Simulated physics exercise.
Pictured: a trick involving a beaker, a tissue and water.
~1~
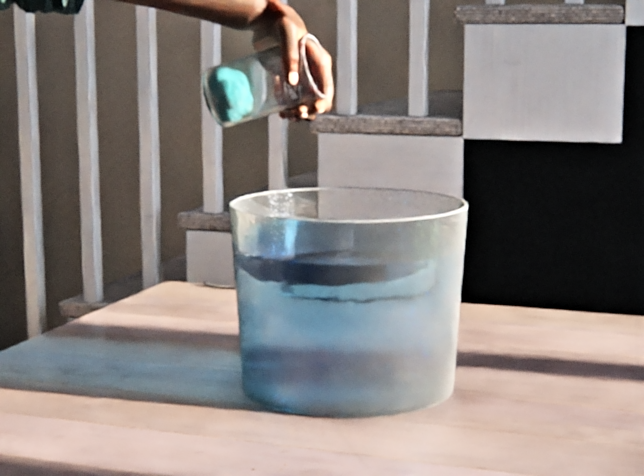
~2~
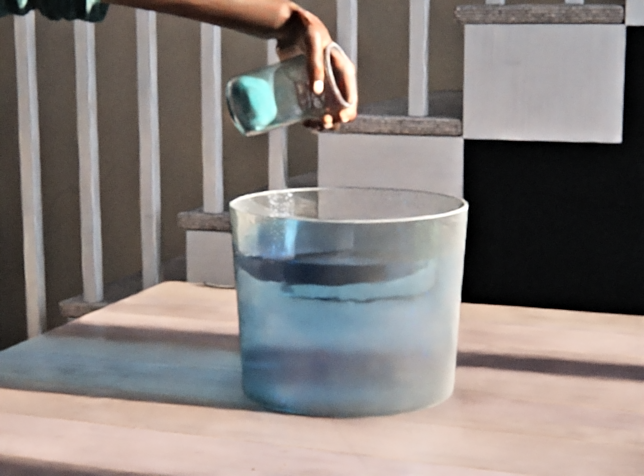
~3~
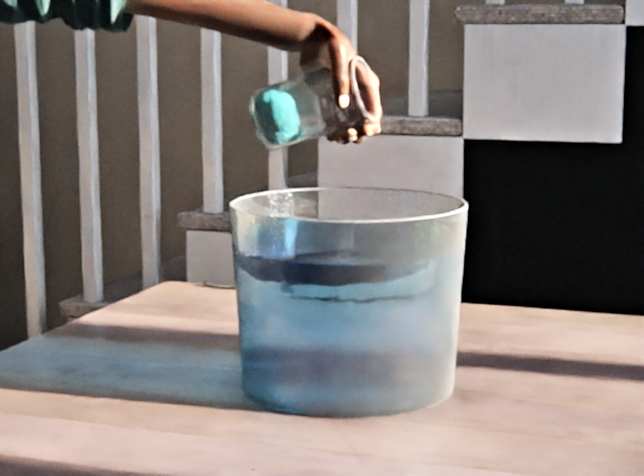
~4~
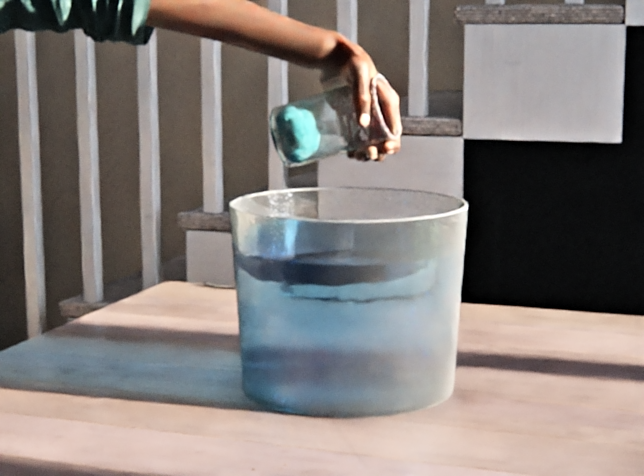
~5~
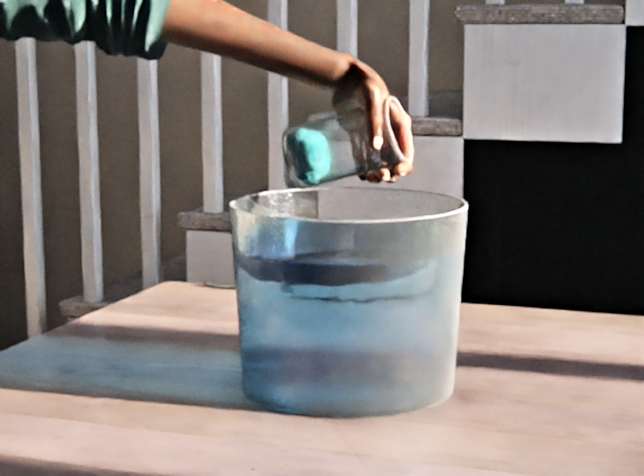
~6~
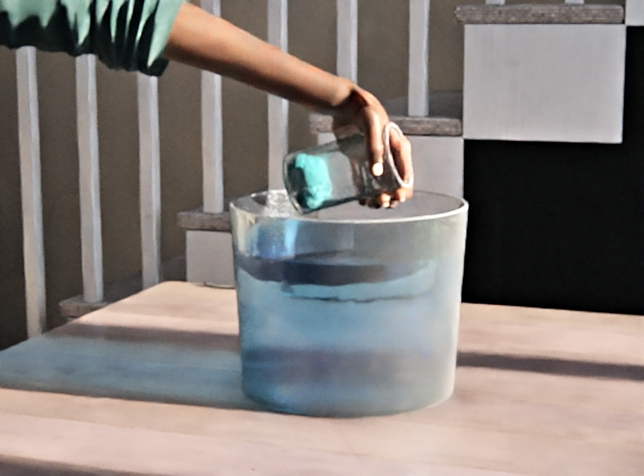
A hand and forearm in a loose green sleeve reach in from the upper left, holding a clear beaker on its side with a blue-green tissue at its left end. Below, a large clear tub of bluish water stands on a pale wooden table, seen from the front before white railings and stone-edged steps. The arm carries the beaker rightward and down to just over the water, while the view stays still.
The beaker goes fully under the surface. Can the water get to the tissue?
It gets drenched.
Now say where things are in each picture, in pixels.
In the first frame, beaker (268, 82) on its side; above the clear tub.
In the second frame, beaker (292, 91) on its side; tissue (253, 103); coming down.
In the third frame, beaker (316, 105) on its side; lower.
In the fourth frame, beaker (336, 122) on its side; tissue (297, 134); lower still.
In the fifth frame, beaker (348, 144) on its side; close to the surface.
In the sixth frame, beaker (348, 170) on its side; tissue (309, 181); just over the surface.
Soon after, the beaker enters the water.
Later, water pours in as the air escapes.
In the end, the beaker is under, flooded, and the tissue is wet.
